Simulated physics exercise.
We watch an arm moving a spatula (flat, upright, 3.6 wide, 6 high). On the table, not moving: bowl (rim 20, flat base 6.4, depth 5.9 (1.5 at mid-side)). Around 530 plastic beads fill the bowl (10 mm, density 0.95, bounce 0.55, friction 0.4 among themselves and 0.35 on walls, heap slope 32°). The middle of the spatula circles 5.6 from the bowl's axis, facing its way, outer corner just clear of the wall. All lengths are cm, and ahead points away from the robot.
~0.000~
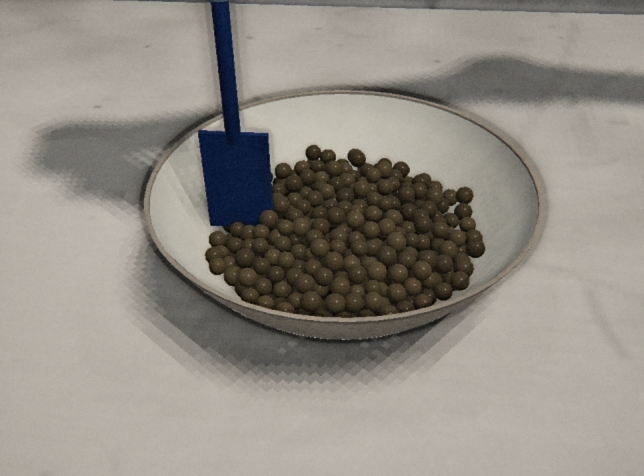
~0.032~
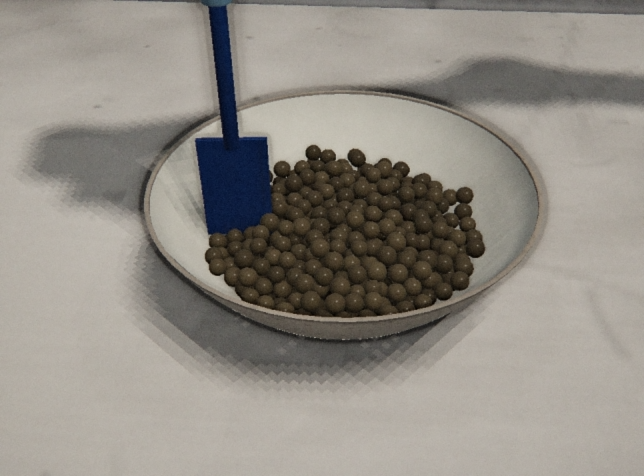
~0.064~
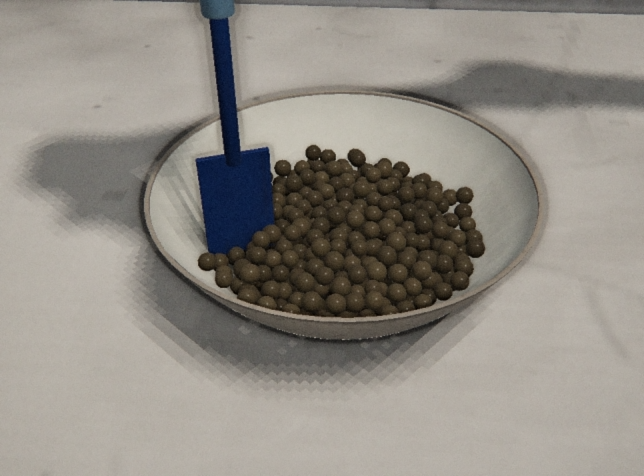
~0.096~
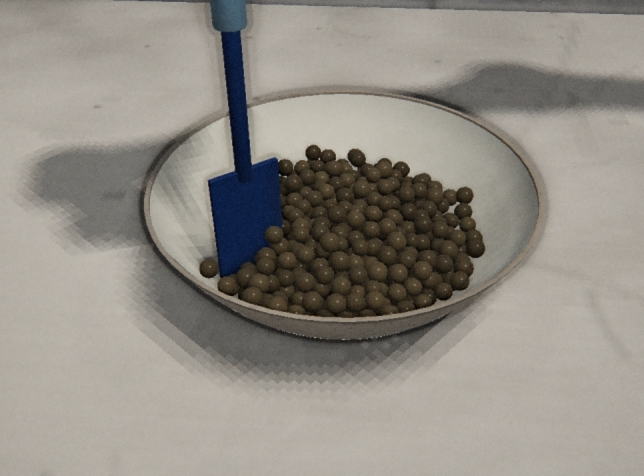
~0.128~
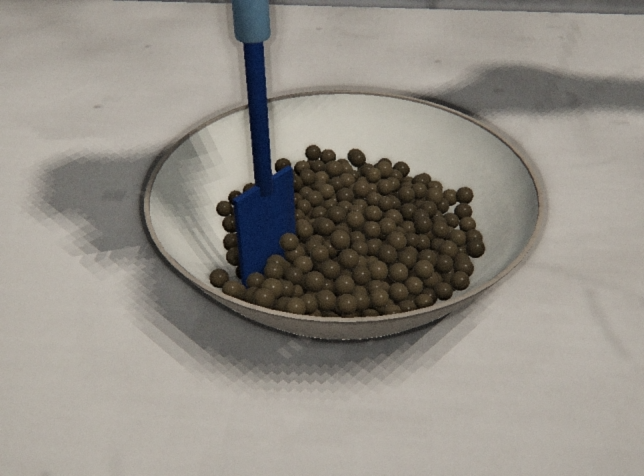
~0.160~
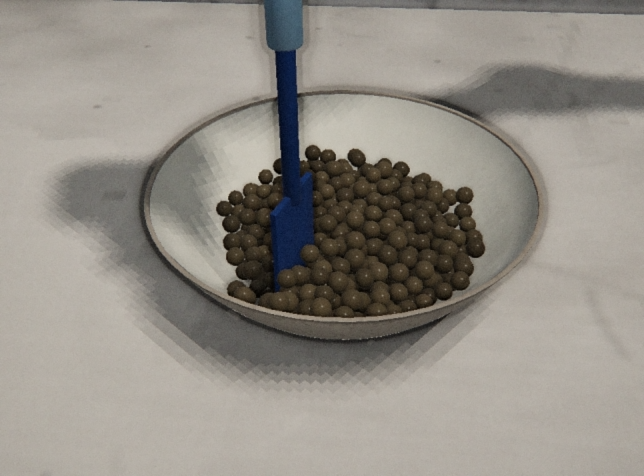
On a pale, marbled tabletop, a blue spatula on a light blue handle moves down the left side of a white bowl of brown beads, then curves right toward the front, turning its blade and pushing through the beads.
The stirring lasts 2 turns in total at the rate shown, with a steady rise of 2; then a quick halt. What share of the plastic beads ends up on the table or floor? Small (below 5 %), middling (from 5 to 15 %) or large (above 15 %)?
Answer: Small; below 5 % of the plastic beads finish on the table or floor.
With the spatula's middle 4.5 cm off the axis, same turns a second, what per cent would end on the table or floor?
In that case some 0 per cent.
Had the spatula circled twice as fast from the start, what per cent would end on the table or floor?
Then about 20 per cent.
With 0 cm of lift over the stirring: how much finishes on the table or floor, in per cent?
About 15 per cent.
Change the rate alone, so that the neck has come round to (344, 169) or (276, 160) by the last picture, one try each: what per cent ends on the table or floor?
Some 10 and 0 per cent.
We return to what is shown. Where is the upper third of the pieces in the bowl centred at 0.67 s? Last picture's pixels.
Near (312, 198).
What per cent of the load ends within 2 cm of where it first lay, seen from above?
Roughly 65 per cent.
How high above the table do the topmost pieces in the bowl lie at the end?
Some 5.0 cm.
After 0.67 s, 326° round, highest piece 8 above the table; 517 in the bowl, 13 on the table or floor.
After 1.17 s, 222° round, highest piece 5 above the table; 516 in the bowl, 14 on the table or floor.
After 1.63 s, 0° round, highest piece 5 above the table; 516 in the bowl, 14 on the table or floor.
After 2.33 s, 0° round, highest piece 5 above the table; 516 in the bowl, 14 on the table or floor.
At rest, 516 in the bowl, 14 on the table or floor. That is 3 % on the table or floor.
